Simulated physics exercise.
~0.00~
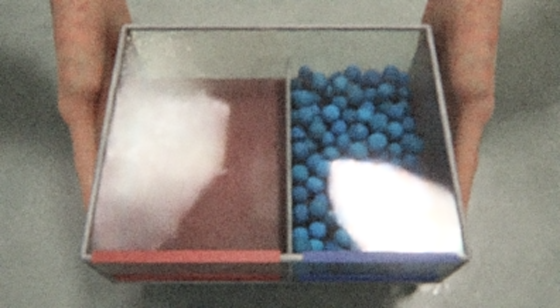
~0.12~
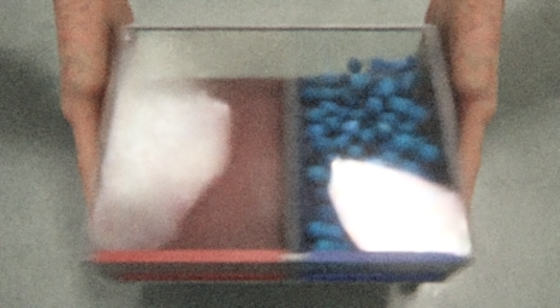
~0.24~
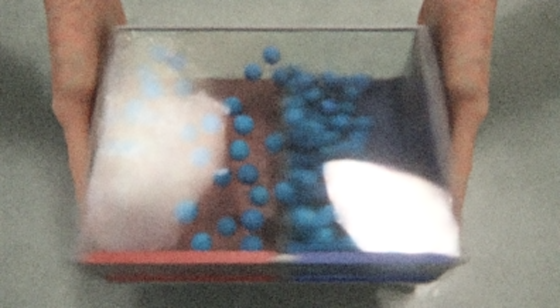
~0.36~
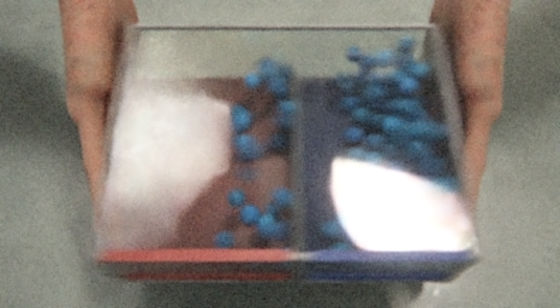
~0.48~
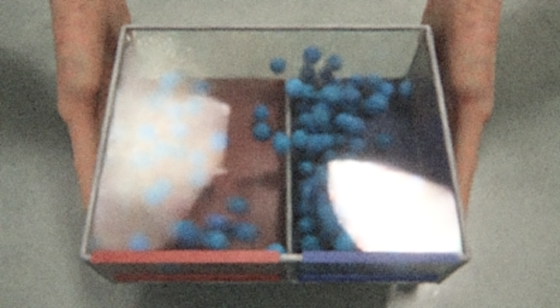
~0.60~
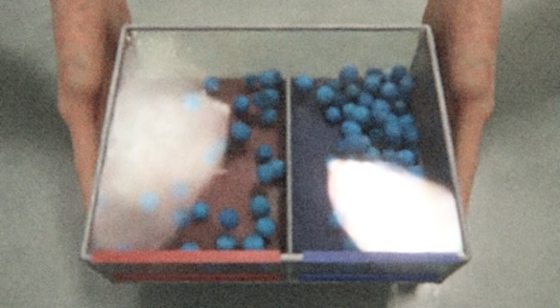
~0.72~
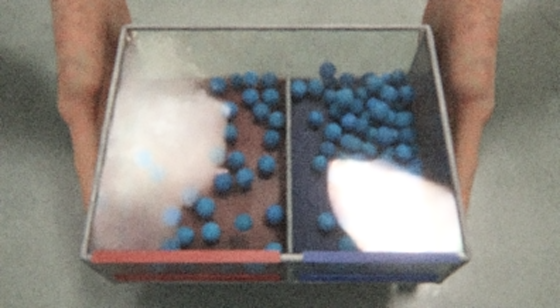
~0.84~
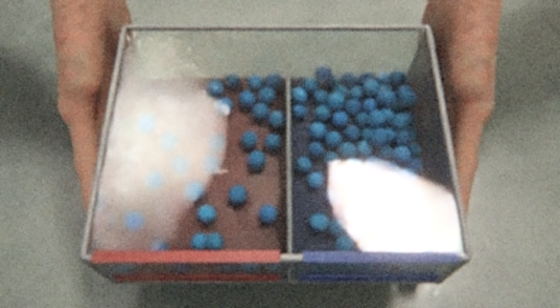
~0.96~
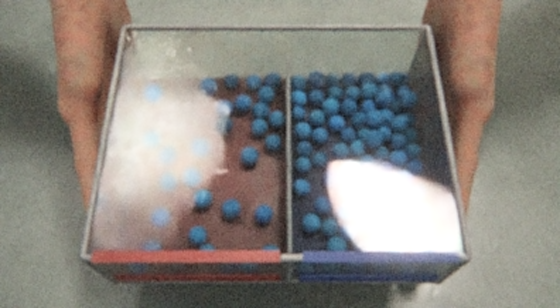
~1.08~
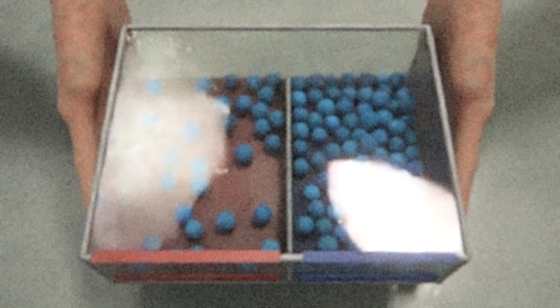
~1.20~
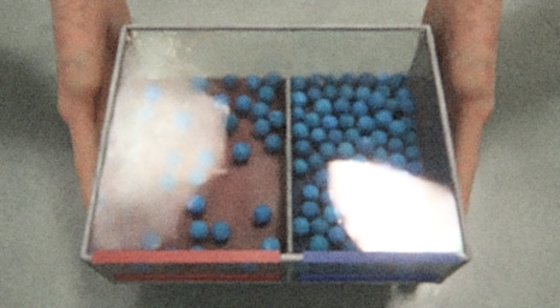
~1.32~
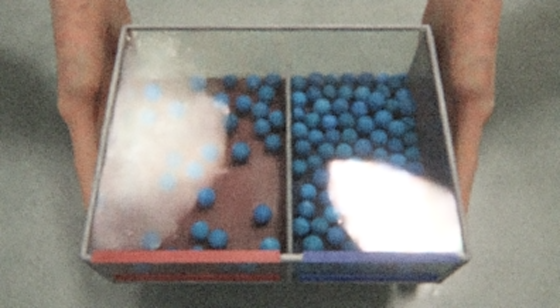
At first, two hands hold a clear lidded box divided down the middle, with small blue balls heaped in the right compartment, marked blue, and the left one, marked red, looking empty. The hands shake the box from side to side, and the balls blur and jump. Many of them fly left across the divider, scattering over the reddish floor. The balls bounce about on both sides as the shaking fades, then drop and roll more slowly. Finally they settle, with most packed in the right compartment and a smaller share spread across the left.
